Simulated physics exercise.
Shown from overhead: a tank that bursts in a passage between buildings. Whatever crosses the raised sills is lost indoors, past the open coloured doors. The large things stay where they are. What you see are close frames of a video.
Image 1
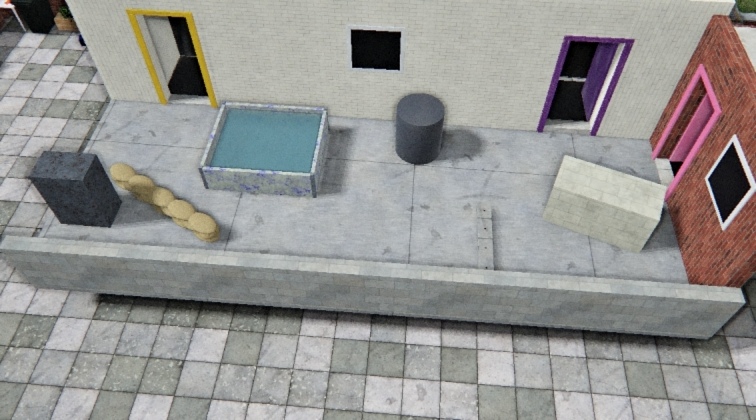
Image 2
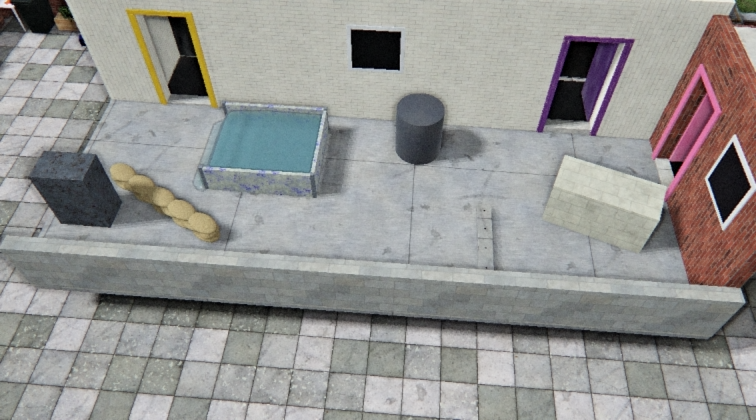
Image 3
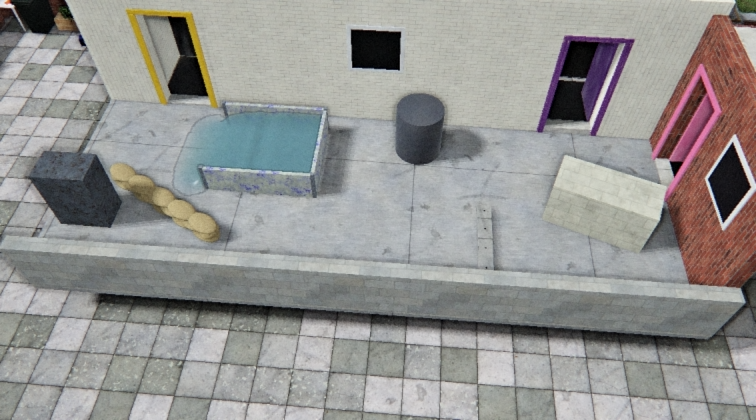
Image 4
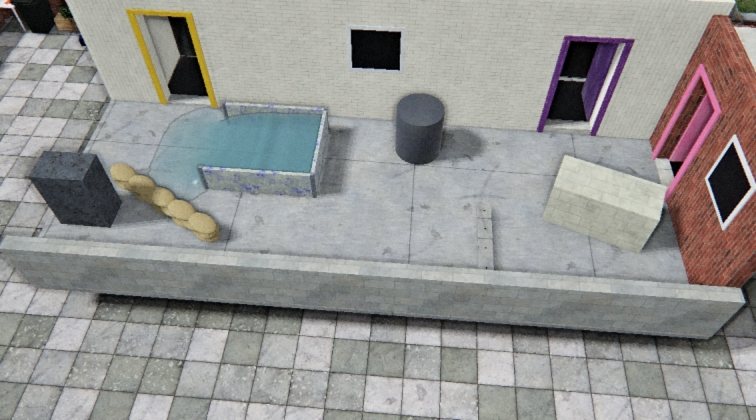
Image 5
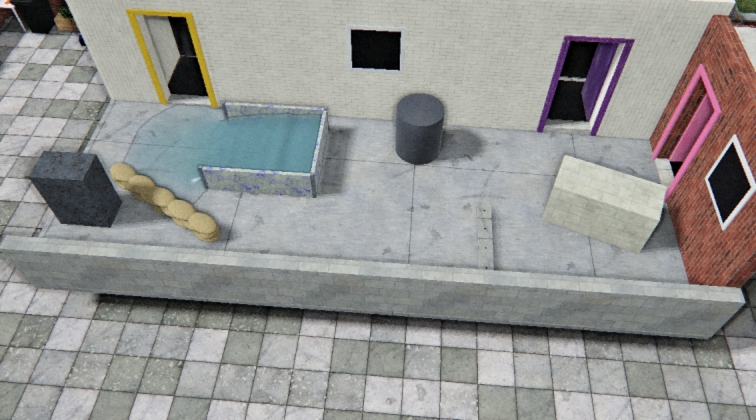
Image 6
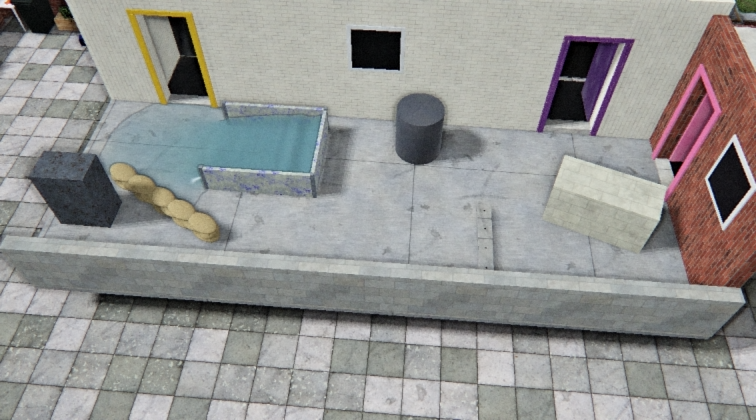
In a walled passage between buildings, a square tank of still blue water opened on its left side, and the water poured out and spread leftward across the paving, behind the row of tan sacks.
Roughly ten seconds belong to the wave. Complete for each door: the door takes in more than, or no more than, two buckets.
Completed: The yellow door takes in more than two buckets; the purple door takes in no more than two buckets; the pink door takes in no more than two buckets.
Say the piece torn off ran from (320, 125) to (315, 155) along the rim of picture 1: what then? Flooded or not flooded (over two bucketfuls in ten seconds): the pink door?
Result for the pink door: It ends up above.
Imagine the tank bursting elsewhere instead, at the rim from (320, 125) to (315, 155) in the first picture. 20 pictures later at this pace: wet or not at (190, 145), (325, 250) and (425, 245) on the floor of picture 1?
In that order: Free of water, dry, wet.
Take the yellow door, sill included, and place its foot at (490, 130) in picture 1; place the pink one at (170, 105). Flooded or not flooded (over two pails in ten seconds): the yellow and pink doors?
Briefly, the yellow door never reaches it and the pink door crosses the line.
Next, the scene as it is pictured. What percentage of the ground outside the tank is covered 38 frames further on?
My estimate is close to 25 per cent.
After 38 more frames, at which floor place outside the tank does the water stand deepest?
Roughly at pixel (204, 106).
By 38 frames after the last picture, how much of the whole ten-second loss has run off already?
Near 90 %.
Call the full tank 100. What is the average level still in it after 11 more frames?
Estimate: Around 38 per cent.
A moment on, water covers 15 % of the floor; the yellow door under two buckets in, the purple door not reached, the pink door not reached.
Next, water covers 15 % of the floor; the yellow door under two buckets in, the purple door not reached, the pink door not reached.
Then, water covers 20 % of the floor; the yellow door over two buckets in, the purple door not reached, the pink door not reached.
Later, water covers 25 % of the floor; the yellow door over two buckets in, the purple door not reached, the pink door not reached.
In the end, water covers 25 % of the floor; the yellow door over two buckets in, the purple door not reached, the pink door not reached.
